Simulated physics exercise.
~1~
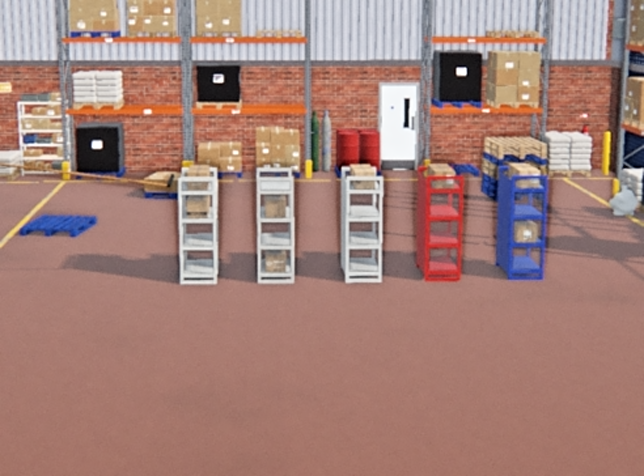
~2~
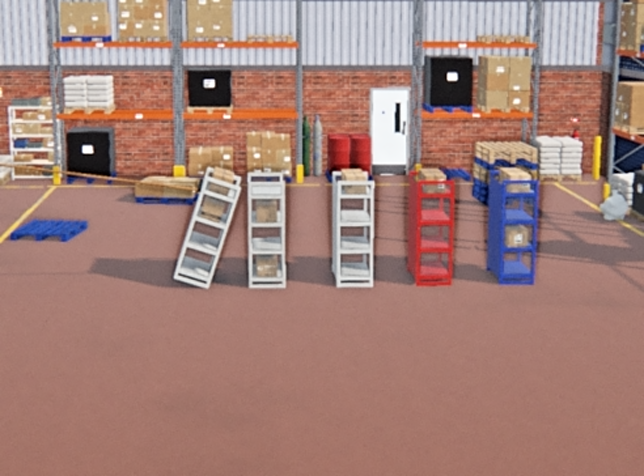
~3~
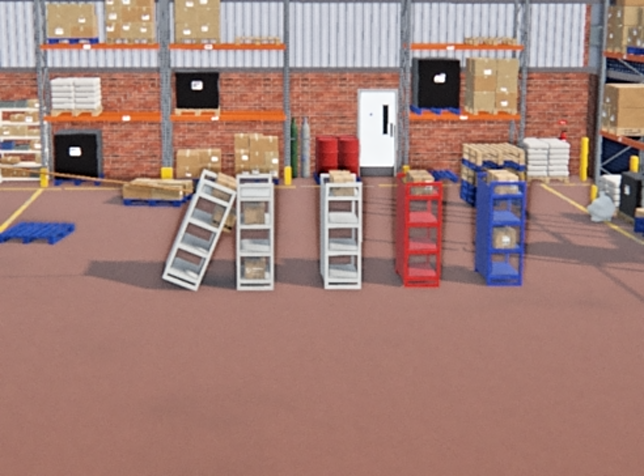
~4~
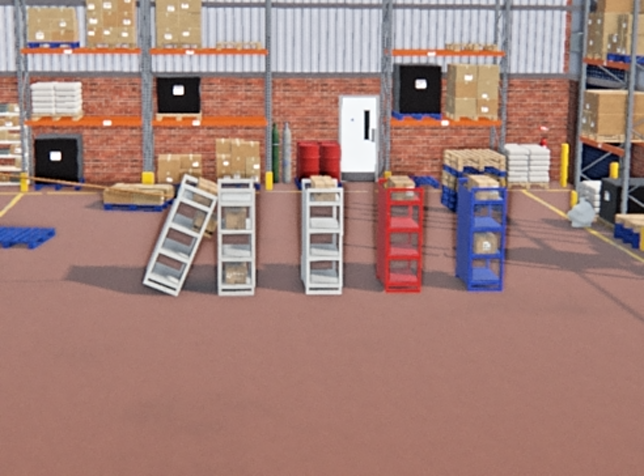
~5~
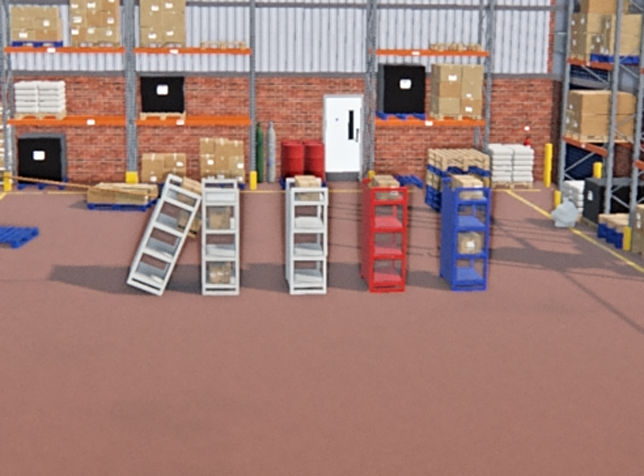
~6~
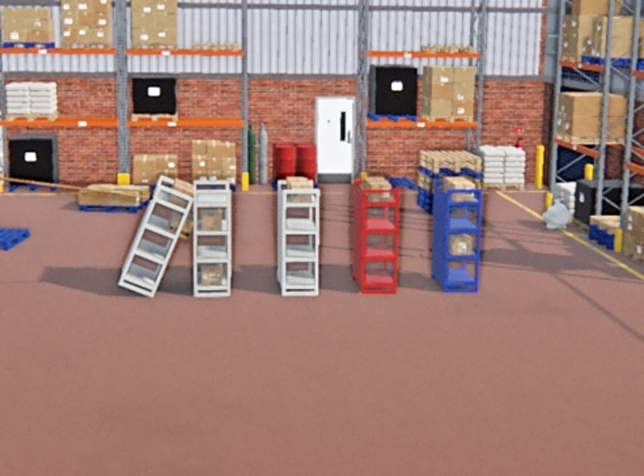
The leftmost white shelf unit tips right and rests against its neighbour, while four stay upright.
